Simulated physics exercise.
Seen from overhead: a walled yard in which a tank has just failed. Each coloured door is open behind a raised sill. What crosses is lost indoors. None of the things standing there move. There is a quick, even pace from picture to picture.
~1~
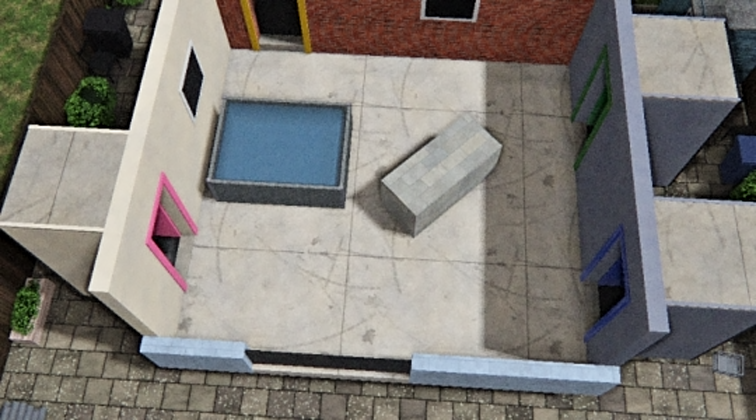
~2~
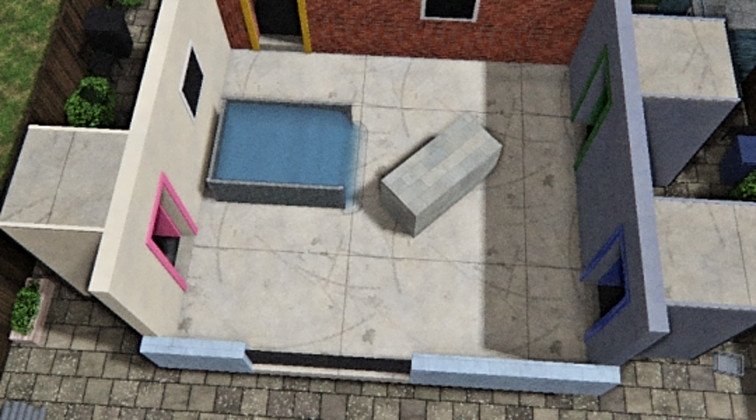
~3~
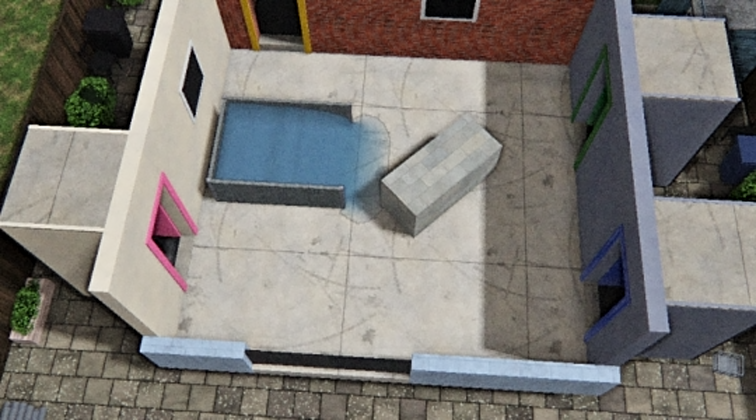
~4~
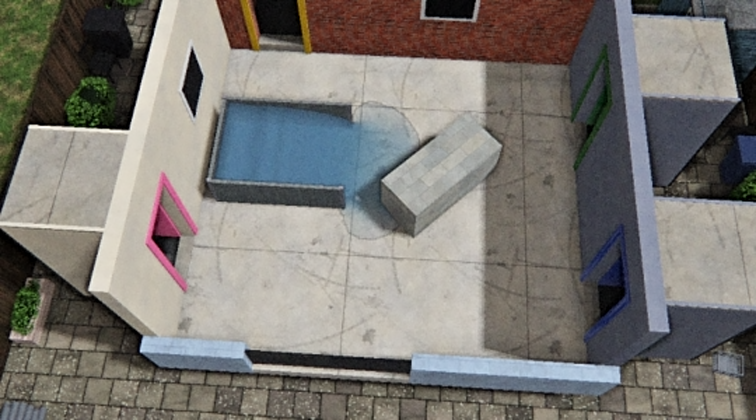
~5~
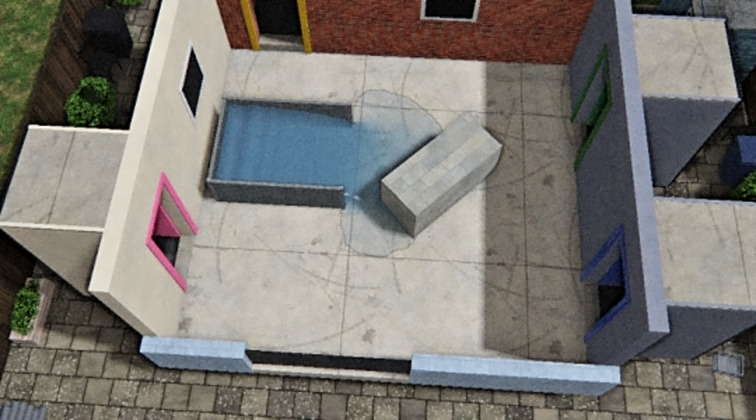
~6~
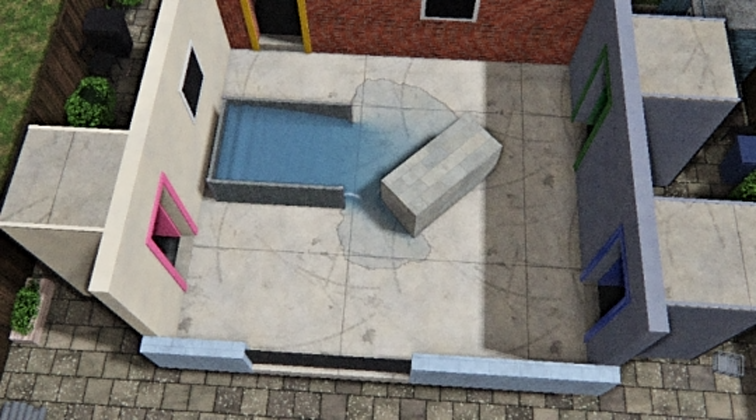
To begin with, still blue water fills a tank beside the left wall of a walled yard. The tank's right side gives way and water pours out across the pale floor toward the angled grey block. Reaching the block, it spreads in a thin sheet above and below the block's left end.
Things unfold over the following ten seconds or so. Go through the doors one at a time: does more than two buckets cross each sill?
Yellow door: Two buckets at most, green door: Over two buckets, pink door: Over two buckets, blue door: Over two buckets.
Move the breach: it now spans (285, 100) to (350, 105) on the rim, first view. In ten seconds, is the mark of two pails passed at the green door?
As I read it, the green door overshoots.
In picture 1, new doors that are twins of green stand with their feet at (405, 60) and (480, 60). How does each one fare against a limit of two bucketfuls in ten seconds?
Result, in order - first ends up higher; second ends up higher.
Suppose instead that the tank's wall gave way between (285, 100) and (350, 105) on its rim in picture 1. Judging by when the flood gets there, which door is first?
The yellow-painted one.
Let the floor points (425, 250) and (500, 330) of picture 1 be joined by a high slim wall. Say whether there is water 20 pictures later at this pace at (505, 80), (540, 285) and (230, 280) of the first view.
Taking the points in the order given, they are inundated, high and dry and high and dry.
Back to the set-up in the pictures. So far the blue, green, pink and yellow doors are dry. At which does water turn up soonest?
That would be the green door.
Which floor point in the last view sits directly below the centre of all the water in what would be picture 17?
It's close to (381, 159).
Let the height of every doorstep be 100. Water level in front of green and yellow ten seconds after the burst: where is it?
Readings, in sequence: 80 percent and 30 percent.
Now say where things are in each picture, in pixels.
The first frame shows still water in the water tank at (282, 144).
In the second frame, water pours out at (345, 160) and has run to (345, 211).
In the third frame, the front is at (361, 219), out from the gap at (345, 161).
In the fourth frame, water pours out at (345, 161) and has run to (385, 229).
In the fifth frame, the front is at a hidden place, out from the gap at (345, 161).
In the sixth frame, water pours out at (345, 162) and has run to a hidden place.
A moment on, water covers 25 % of the floor; the yellow door not reached, the green door not reached, the pink door not reached, the blue door not reached.
Next, water covers 40 % of the floor; the yellow door not reached, the green door wet at the sill, nothing in, the pink door not reached, the blue door not reached.
Then, water covers 60 % of the floor; the yellow door wet at the sill, nothing in, the green door under two buckets in, the pink door not reached, the blue door wet at the sill, nothing in.
Later, water covers 90 % of the floor; the yellow door wet at the sill, nothing in, the green door over two buckets in, the pink door wet at the sill, nothing in, the blue door over two buckets in.
In the end, water covers 100 % of the floor; the yellow door wet at the sill, nothing in, the green door over two buckets in, the pink door over two buckets in, the blue door over two buckets in.
